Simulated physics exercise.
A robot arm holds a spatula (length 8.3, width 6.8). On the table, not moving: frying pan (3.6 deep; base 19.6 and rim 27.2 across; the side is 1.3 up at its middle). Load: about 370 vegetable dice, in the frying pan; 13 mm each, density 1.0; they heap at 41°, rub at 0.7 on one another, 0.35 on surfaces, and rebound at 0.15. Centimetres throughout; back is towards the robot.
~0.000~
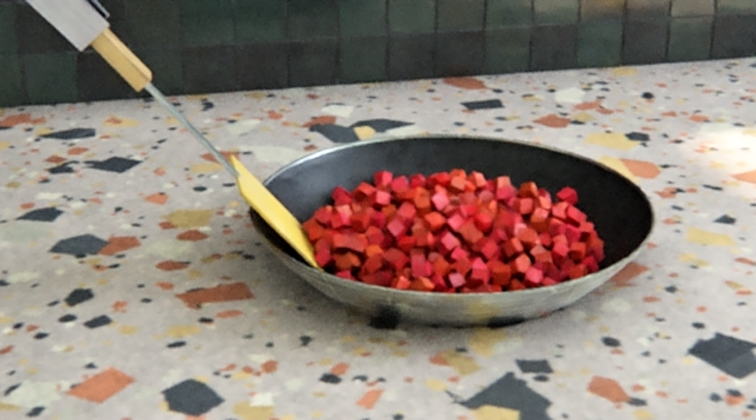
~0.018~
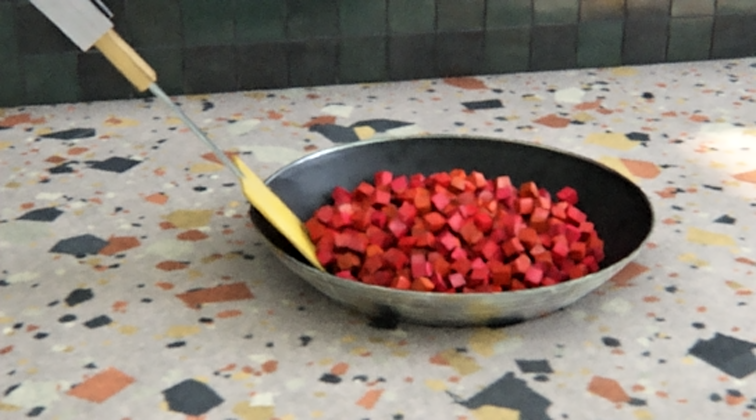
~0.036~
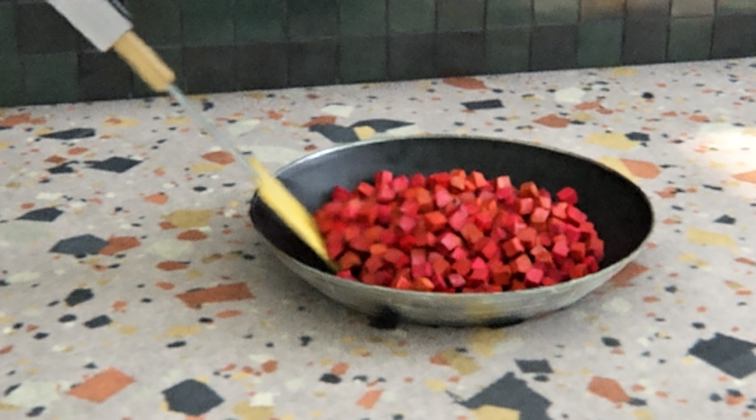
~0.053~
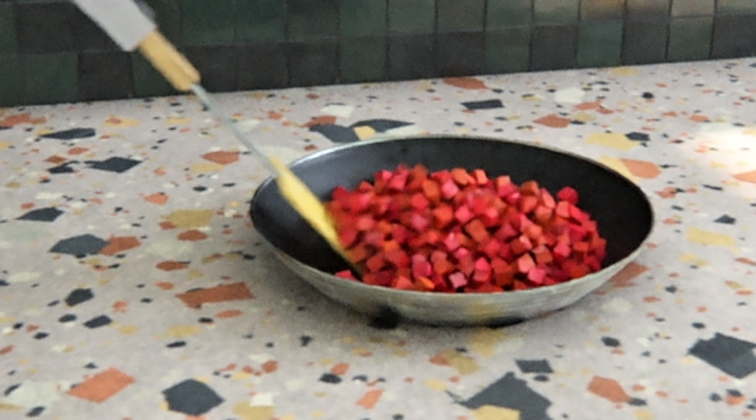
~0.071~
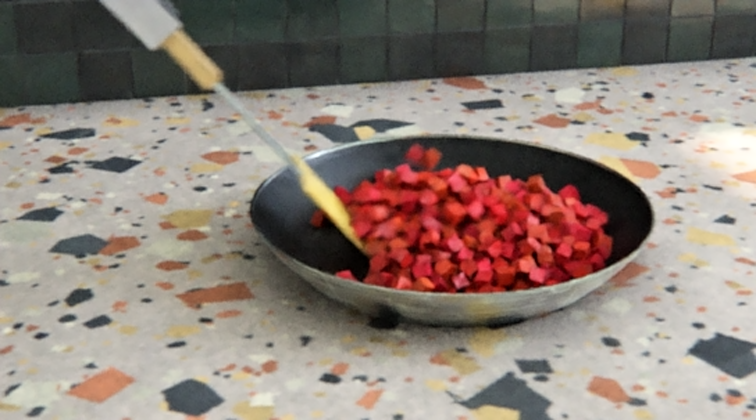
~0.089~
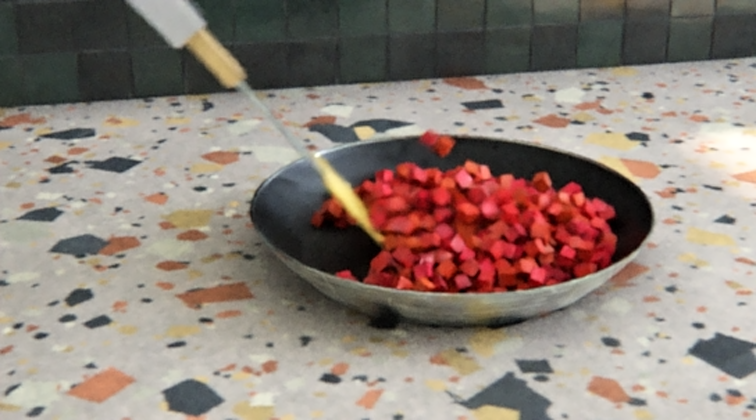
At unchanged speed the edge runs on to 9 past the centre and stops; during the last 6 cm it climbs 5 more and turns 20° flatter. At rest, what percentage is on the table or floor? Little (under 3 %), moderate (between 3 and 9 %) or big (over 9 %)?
Answer: Big; over 9 % of the vegetable dice finish on the table or floor.
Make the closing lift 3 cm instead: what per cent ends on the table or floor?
Some 15 per cent.
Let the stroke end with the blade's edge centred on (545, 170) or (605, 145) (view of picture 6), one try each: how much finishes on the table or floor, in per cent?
Some 15 and 30 per cent.
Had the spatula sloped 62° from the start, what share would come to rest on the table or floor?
Then about 15 per cent.
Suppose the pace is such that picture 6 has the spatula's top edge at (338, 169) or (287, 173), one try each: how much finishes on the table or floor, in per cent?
Some 25 and 10 per cent.
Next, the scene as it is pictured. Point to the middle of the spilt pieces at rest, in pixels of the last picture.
At about (739, 210).
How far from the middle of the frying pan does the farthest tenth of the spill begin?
About 30 cm.
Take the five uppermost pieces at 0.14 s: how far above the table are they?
Some 6 cm.
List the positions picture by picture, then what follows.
In the first frame, the spatula top edge at (235, 174), sloping 51°; upper third of the load around (444, 222), from x 315 to 595, top at y 180; 372 in the frying pan.
In the second frame, the spatula top edge at (239, 174), sloping 51°; upper third of the load around (444, 222), from x 315 to 595, top at y 180.
In the third frame, the spatula top edge at (255, 174), sloping 51°; upper third of the load around (440, 220), from x 320 to 595, top at y 180.
In the fourth frame, the spatula top edge at (277, 173), sloping 51°; upper third of the load around (442, 216), from x 320 to 595, top at y 175.
In the fifth frame, the spatula top edge at (300, 172), sloping 51°; upper third of the load around (451, 213), from x 320 to 600, top at y 155.
In the sixth frame, the spatula top edge at (322, 170), sloping 51°; upper third of the load around (460, 209), from x 320 to 610, top at y 140; 372 in the frying pan.
After 0.14 s, sloping 51°, highest piece 8 above the table; 372 in the frying pan.
After 0.20 s, sloping 44°, highest piece 7 above the table; 372 in the frying pan.
After 0.42 s, sloping 31°, highest piece 4 above the table; 292 in the frying pan, 79 on the table or floor, 1 on the blade or in flight.
After 1.47 s, sloping 31°, highest piece 4 above the table; 292 in the frying pan, 80 on the table or floor.
In the end, 292 in the frying pan, 80 on the table or floor. That is 22 % on the table or floor.
